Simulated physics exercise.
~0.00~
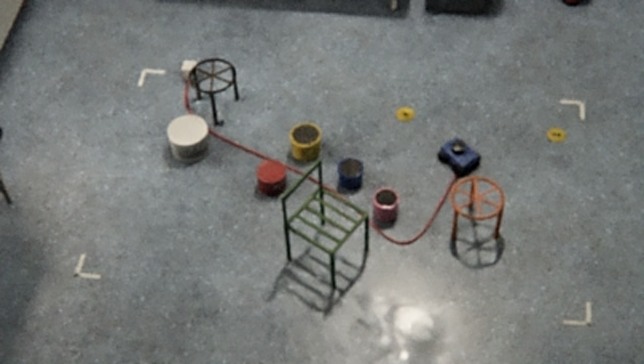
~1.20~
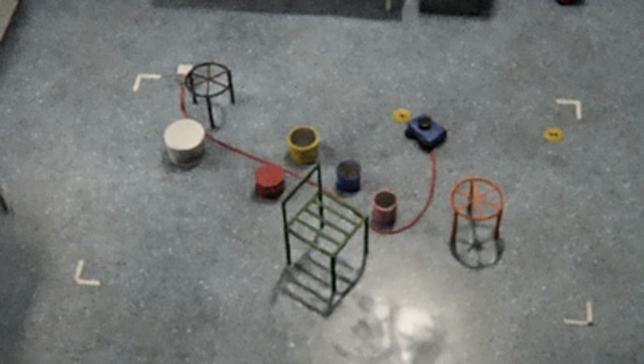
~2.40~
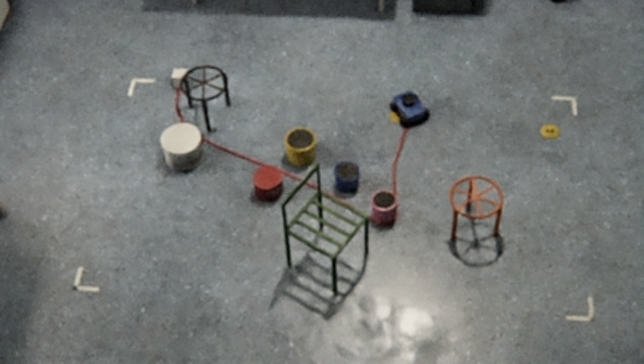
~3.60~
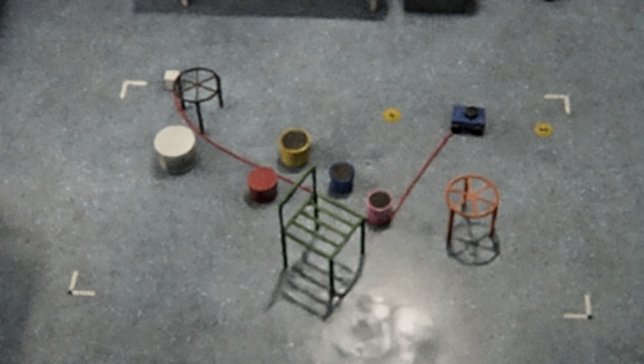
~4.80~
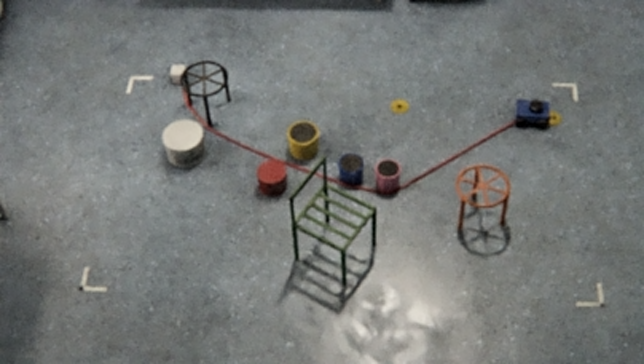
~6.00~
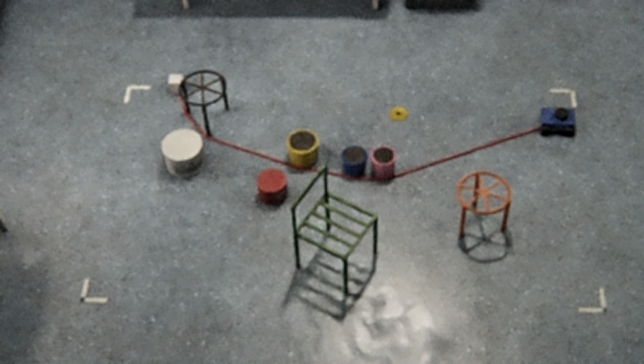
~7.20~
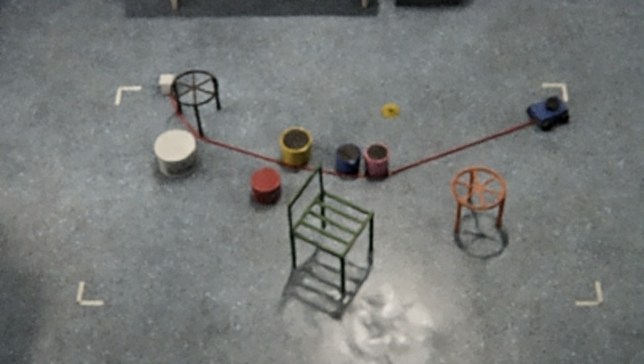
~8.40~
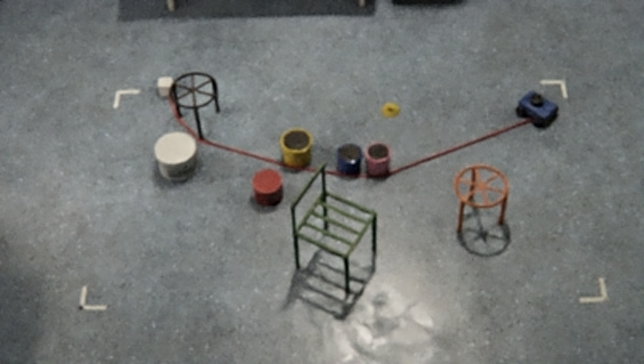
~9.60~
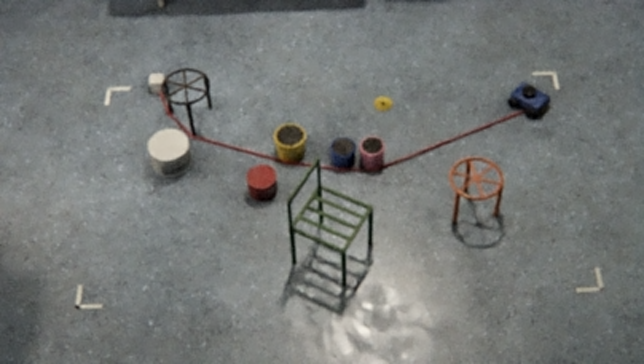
On a grey speckled floor, a blue cart drives left then right, its red lead dragging the pink pot against the blue pot.
